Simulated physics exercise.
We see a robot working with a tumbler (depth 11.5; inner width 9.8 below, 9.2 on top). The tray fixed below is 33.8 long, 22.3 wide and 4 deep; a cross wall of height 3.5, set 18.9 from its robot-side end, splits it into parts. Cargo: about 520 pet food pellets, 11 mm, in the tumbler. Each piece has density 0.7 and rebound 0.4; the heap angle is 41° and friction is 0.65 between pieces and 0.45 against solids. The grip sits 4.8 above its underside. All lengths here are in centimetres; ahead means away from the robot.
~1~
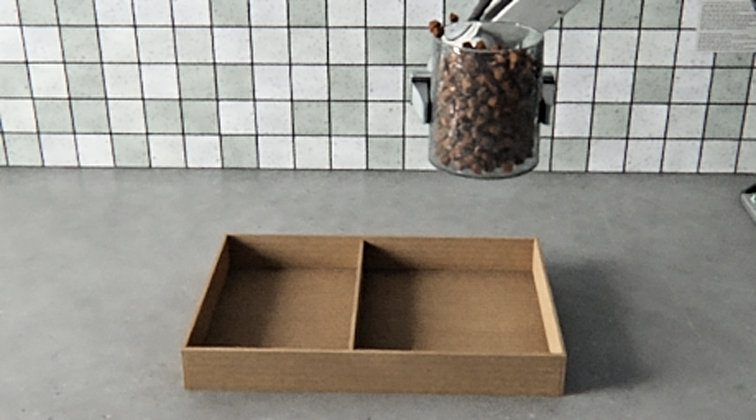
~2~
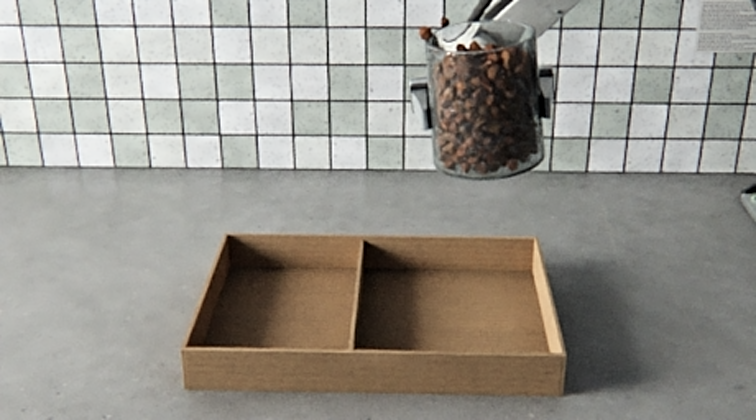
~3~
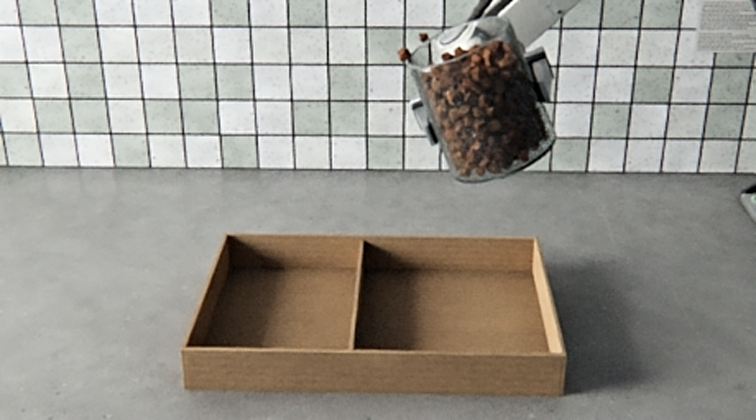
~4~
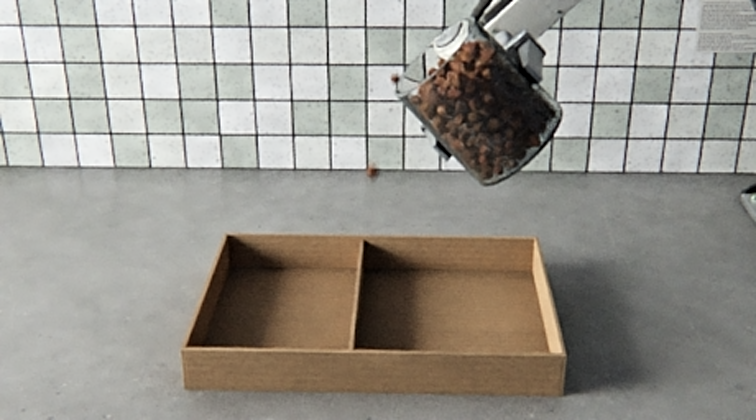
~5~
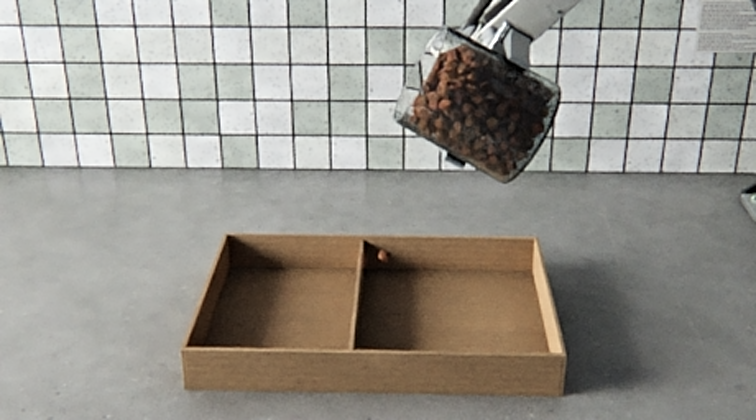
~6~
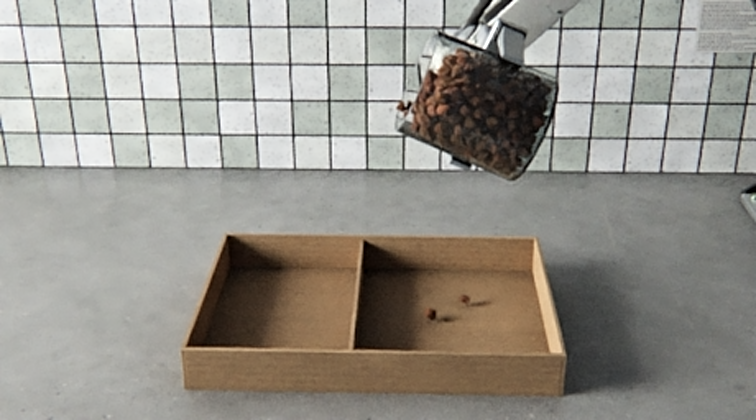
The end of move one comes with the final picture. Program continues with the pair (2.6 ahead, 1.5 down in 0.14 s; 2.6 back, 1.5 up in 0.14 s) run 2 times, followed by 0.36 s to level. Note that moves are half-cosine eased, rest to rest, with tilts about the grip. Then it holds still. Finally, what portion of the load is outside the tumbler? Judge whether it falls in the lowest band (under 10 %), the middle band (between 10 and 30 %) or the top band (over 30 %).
It falls in the lowest band.
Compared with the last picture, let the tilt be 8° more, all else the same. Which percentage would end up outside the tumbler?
Then something close to 10 in a hundred.
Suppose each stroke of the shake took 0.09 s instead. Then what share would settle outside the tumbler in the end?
In that case some 10 per cent.
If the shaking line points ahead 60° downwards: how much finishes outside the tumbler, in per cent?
Result: Approx. 0 %.
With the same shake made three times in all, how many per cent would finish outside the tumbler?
5 per cent.
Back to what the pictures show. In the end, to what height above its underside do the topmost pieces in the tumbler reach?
About 11.5 cm.
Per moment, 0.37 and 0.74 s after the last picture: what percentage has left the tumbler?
In turn: 5 %, then 5 %.
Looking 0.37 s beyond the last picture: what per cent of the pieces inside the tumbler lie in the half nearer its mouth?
Around 40 percent.
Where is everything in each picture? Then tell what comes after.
The first frame shows tumbler middle at (486, 100), level; upper third of the load around (485, 76), from x 435 to 535, top at y 20; 522 in the tumbler.
The second frame shows tumbler middle at (485, 100), tilted 6° forward; upper third of the load around (484, 76), from x 425 to 535, top at y 25.
The third frame shows tumbler middle at (482, 101), tilted 23° forward; upper third of the load around (483, 77), from x 405 to 545, top at y 40.
The fourth frame shows tumbler middle at (478, 103), tilted 44° forward; upper third of the load around (480, 80), from x 375 to 550, top at y 45; 520 in the tumbler, 2 in flight or on a rim.
The fifth frame shows tumbler middle at (477, 105), tilted 61° forward; upper third of the load around (480, 81), from x 365 to 550, top at y 50; 520 in the tumbler, 2 in the robot-side part.
The sixth frame shows tumbler middle at (476, 106), tilted 67° forward; upper third of the load around (481, 82), from x 400 to 545, top at y 55; 520 in the tumbler, 2 in the robot-side part.
Then, 0.37 s later, tilted 67° forward, highest piece 26 above the table; 508 in the tumbler, 3 in the far-side part, 2 in the robot-side part, 9 in flight or on a rim.
Then, 0.74 s later, tilted 35° forward, highest piece 28 above the table; 499 in the tumbler, 15 in the far-side part, 7 in the robot-side part, 1 in flight or on a rim.
Then, 1.12 s later, level, highest piece 30 above the table; 497 in the tumbler, 15 in the far-side part, 10 in the robot-side part.
Then, 2.17 s later, level, highest piece 30 above the table; 497 in the tumbler, 15 in the far-side part, 10 in the robot-side part.
At rest, 497 in the tumbler, 15 in the far-side part, 10 in the robot-side part. That is 5 % outside the tumbler.
